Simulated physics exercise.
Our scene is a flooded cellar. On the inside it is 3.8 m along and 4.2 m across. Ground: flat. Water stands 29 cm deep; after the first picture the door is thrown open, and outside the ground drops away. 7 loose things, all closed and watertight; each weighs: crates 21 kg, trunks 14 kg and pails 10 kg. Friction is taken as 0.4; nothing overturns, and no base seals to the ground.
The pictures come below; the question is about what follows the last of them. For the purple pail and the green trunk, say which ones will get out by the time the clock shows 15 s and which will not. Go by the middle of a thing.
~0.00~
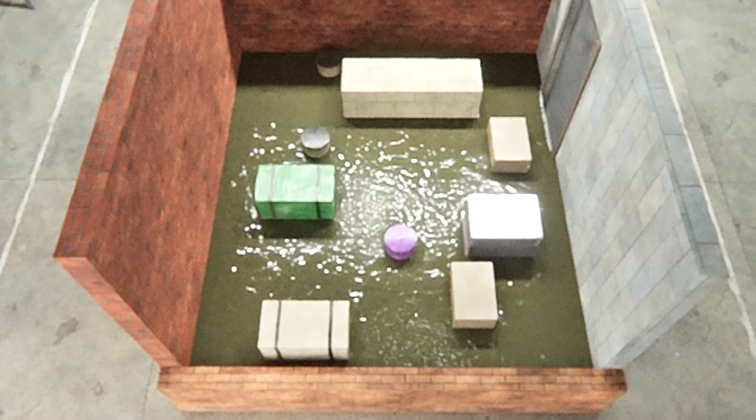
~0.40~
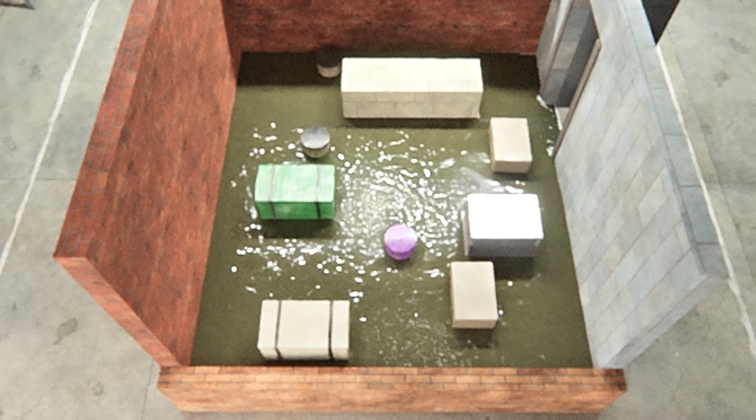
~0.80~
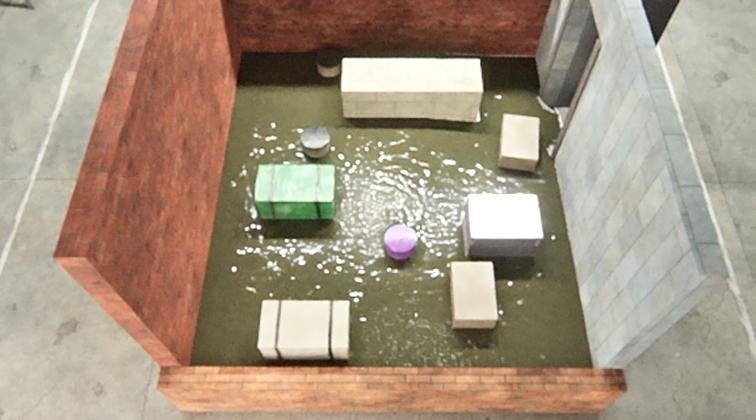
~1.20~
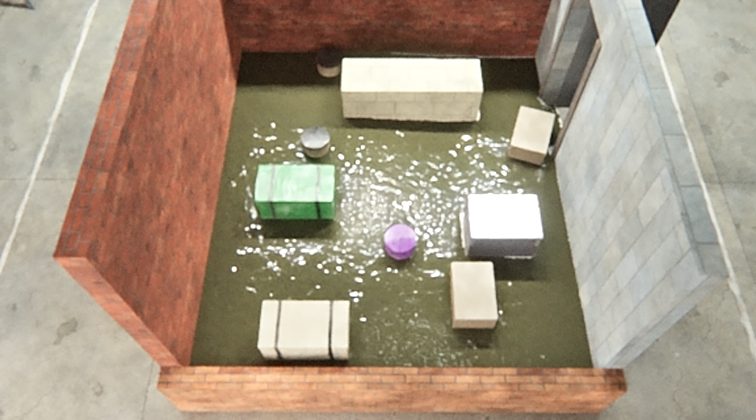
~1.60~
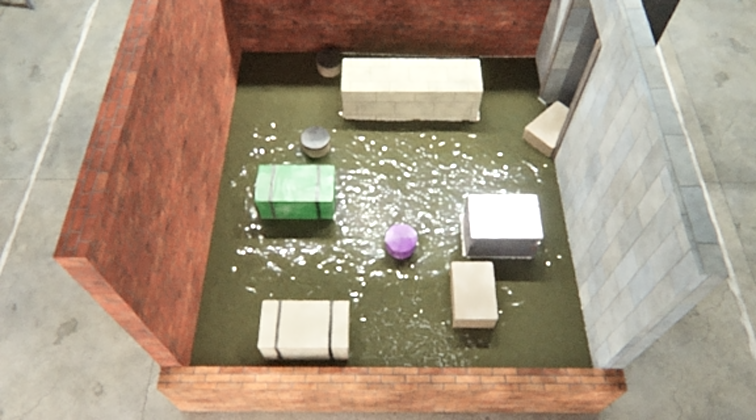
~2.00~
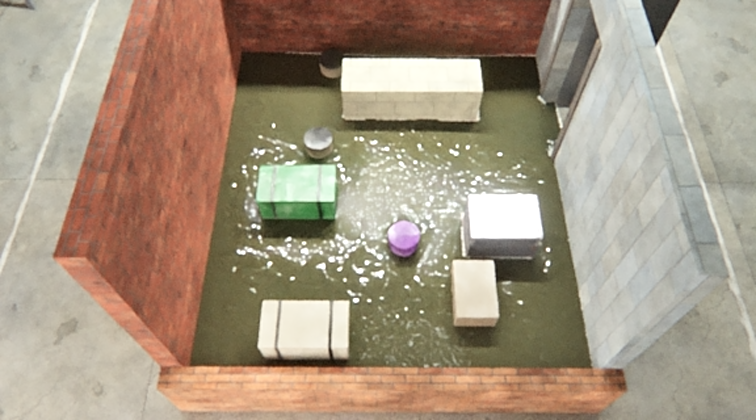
Verdict: The purple pail succeeds; the green trunk fails.
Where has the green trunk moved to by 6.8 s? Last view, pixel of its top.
It should be close to pixel (321, 163).
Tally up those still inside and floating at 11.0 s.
At that instant the tally stands at 5.
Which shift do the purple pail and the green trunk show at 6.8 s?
I'd say about 80 and 40 centimetres.
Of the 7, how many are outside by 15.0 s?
Total: 3.
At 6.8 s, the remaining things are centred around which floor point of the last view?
That lands at roughly (391, 203).
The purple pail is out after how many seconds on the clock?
That happens at about 12.5 s.
After 3.0 s the purple pail is near (414, 222), 0.2 m from its start, afloat; the green trunk is near (308, 180), 0.1 m from its start, afloat; 1 of 7 are out; 6 afloat.
After 6.8 s the purple pail is near (433, 184), 0.8 m from its start, afloat; the green trunk is near (321, 163), 0.4 m from its start, afloat; 1 of 7 are out; 6 afloat.
After 11.0 s the purple pail is near (503, 138), 1.8 m from its start, afloat; the green trunk is near (347, 149), 0.7 m from its start, afloat; 2 of 7 are out; 5 afloat.
After 15.0 s the purple pail has gone out; the green trunk is near (377, 143), 1.1 m from its start, afloat; 3 of 7 are out; 4 afloat.
